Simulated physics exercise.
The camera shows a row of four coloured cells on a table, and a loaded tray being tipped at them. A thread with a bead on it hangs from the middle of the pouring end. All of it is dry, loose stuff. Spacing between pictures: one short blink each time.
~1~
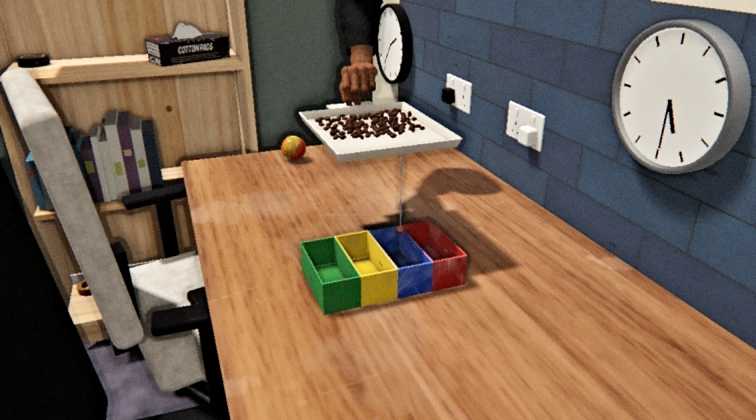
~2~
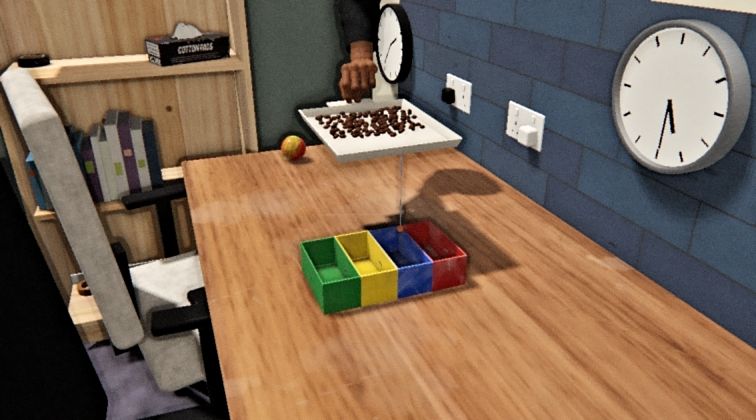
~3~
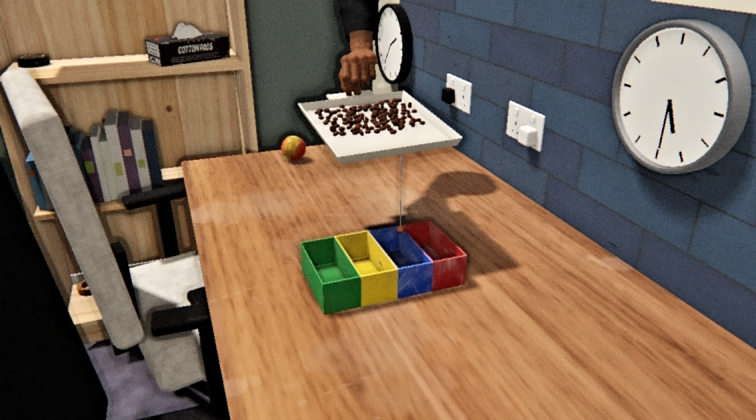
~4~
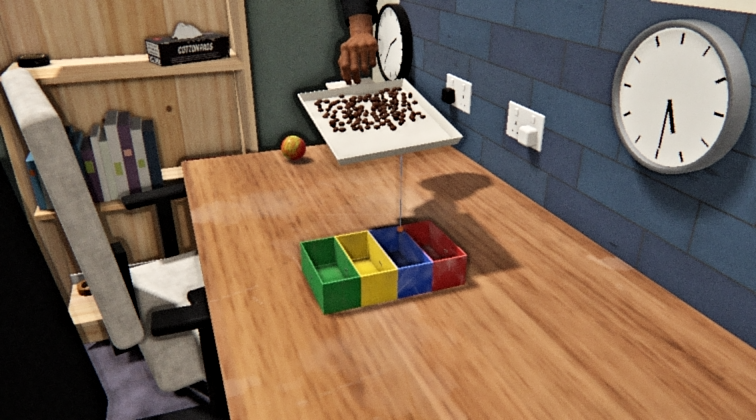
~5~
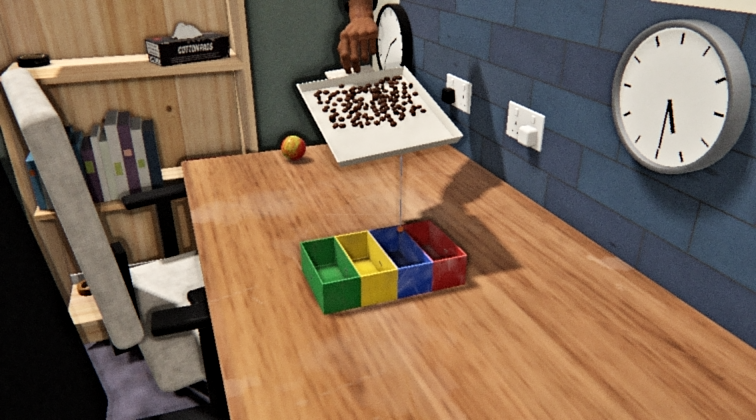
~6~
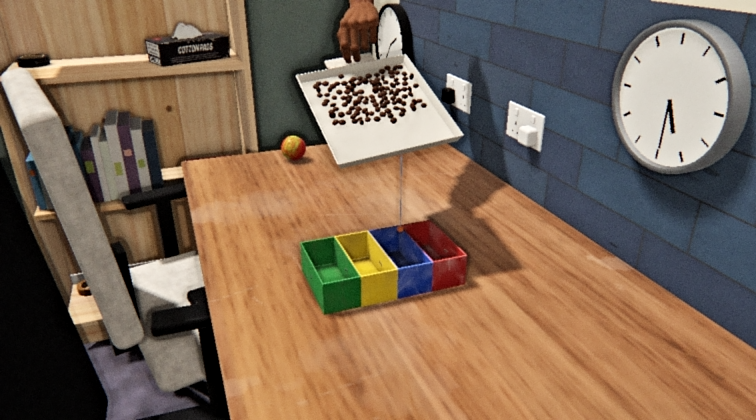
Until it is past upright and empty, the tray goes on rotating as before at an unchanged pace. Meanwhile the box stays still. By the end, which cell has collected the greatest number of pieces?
The yellow cell has collected the most.
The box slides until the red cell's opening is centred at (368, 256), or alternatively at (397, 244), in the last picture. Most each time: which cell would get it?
Try 1 - the red cell. Try 2 - blue.
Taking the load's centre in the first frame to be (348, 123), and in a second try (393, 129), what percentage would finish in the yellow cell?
Estimate: 50 % first, 50 % second.
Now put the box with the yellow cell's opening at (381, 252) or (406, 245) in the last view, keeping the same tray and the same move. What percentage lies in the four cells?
In turn about 90 and about 50 percent.
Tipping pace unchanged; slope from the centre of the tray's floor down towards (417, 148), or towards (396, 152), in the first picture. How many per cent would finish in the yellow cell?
I'd say some 0 in a hundred at first, then 20 in a hundred.
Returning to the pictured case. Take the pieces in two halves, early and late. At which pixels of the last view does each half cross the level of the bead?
It goes through near (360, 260) first, then near (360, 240).
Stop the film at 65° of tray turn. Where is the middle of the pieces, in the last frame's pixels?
Check around (371, 152) in the last picture.
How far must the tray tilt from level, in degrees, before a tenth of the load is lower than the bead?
Close to 80° of tilt at that moment.
Soon after the last picture, tray tipped steeply; most on the tray; a small part falling or outside the box.
A little later, tray tipped past a quarter turn; a stray few on the tray; about a third in the yellow cell; about a quarter in the green cell; a small part in the blue cell; a stray few in the red cell; about a quarter falling or outside the box.
Later still, tray tipped past a quarter turn; about half in the yellow cell; about a quarter in the green cell; about a quarter in the blue cell; a stray few in the red cell; a small part falling or outside the box.
At rest, tray tipped past a quarter turn; about half in the yellow cell; about a quarter in the green cell; about a quarter in the blue cell; a stray few in the red cell; a small part outside the box.
